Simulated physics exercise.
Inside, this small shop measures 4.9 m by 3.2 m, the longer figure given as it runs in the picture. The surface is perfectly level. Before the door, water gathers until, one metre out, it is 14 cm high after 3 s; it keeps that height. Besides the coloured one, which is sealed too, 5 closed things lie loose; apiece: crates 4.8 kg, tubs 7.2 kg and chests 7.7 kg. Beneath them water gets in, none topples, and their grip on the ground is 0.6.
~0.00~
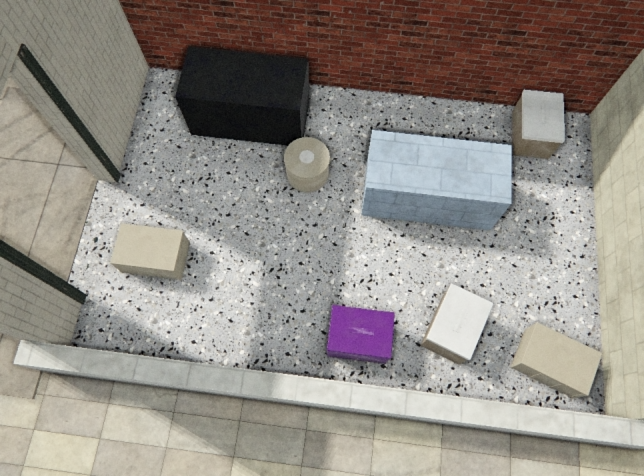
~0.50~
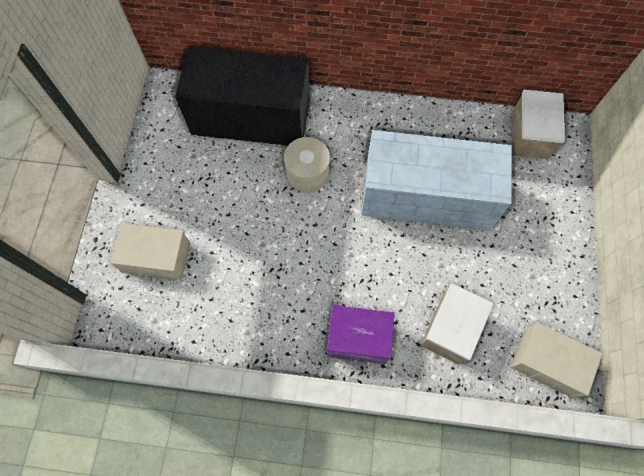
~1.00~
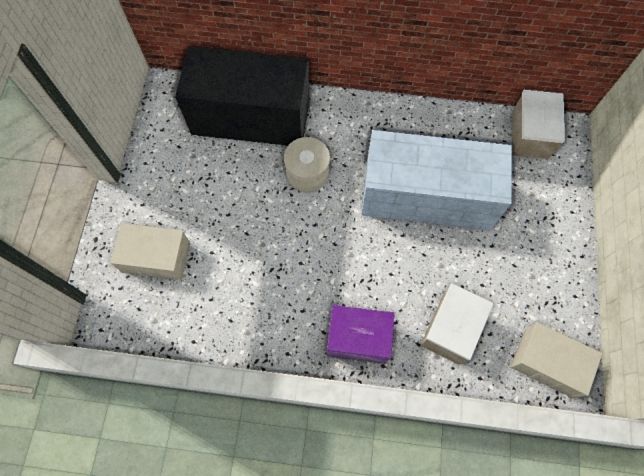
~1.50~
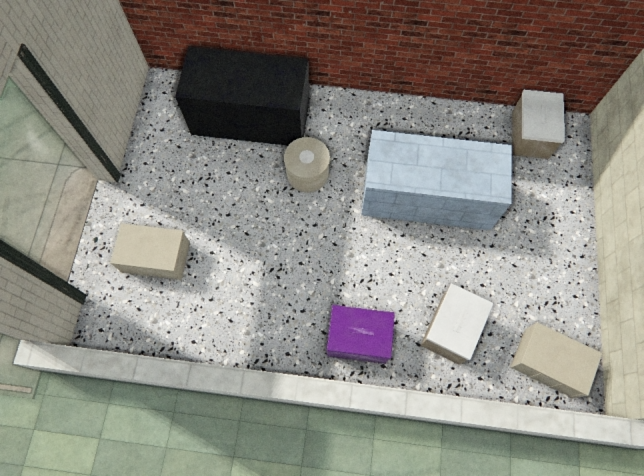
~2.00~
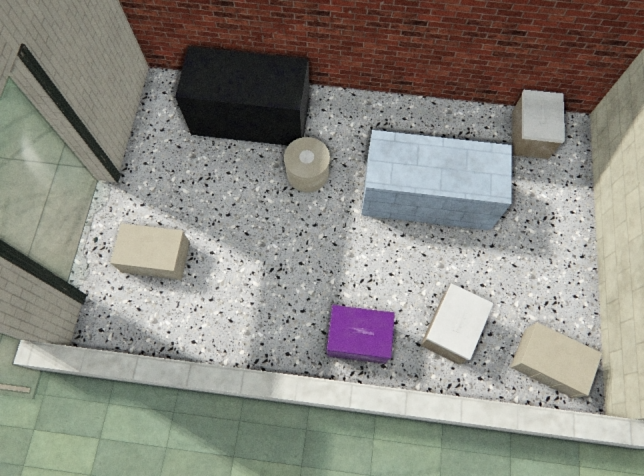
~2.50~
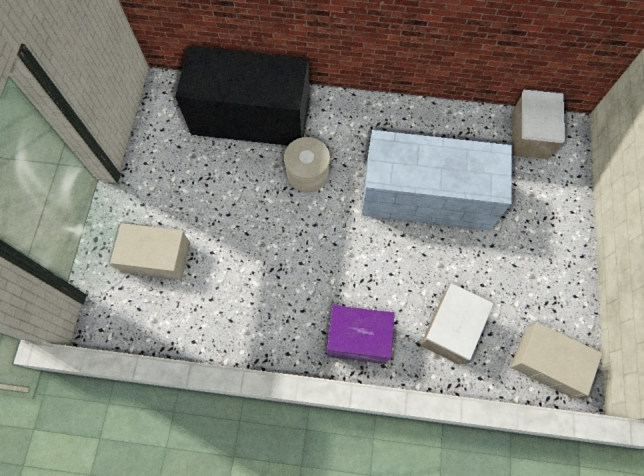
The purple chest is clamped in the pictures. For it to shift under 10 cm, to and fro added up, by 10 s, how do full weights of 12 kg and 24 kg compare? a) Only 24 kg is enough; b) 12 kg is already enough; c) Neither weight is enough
Only 24 kg is enough (a).
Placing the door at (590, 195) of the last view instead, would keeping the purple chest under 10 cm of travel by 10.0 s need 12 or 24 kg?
I'd say the lighter one will work.
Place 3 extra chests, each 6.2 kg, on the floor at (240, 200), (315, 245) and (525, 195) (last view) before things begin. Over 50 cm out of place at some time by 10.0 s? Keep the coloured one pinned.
Answer by position: Outside the range; outside the range; inside the range.
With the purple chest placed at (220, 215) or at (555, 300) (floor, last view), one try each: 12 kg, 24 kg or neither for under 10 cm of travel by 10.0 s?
In order: Only the heavier one succeeds; only the heavier one succeeds.
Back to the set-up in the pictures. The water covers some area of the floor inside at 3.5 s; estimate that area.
Close to 2.0 m2, I'd say.
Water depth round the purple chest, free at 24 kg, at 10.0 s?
Something like 6 centimetres.
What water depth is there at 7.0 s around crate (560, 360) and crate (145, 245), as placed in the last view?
Depths: Near 2 cm, then near 5 cm.
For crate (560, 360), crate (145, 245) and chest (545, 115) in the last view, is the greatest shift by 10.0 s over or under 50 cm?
Reading the three in turn gives not surpassed, surpassed and not surpassed.
After 3.5 s the purple chest would be 0 cm from its start with 12 kg and 0 cm from its start with 24 kg; 0 cm of water round it then.
After 4.5 s the purple chest would be 0 cm from its start with 12 kg and 0 cm from its start with 24 kg; 0 cm of water round it then.
After 7.0 s the purple chest would be 11 cm from its start with 12 kg and 0 cm from its start with 24 kg; 5 cm of water round it then.
After 10.0 s the purple chest would be 82 cm from its start with 12 kg and 0 cm from its start with 24 kg; 6 cm of water round it then.
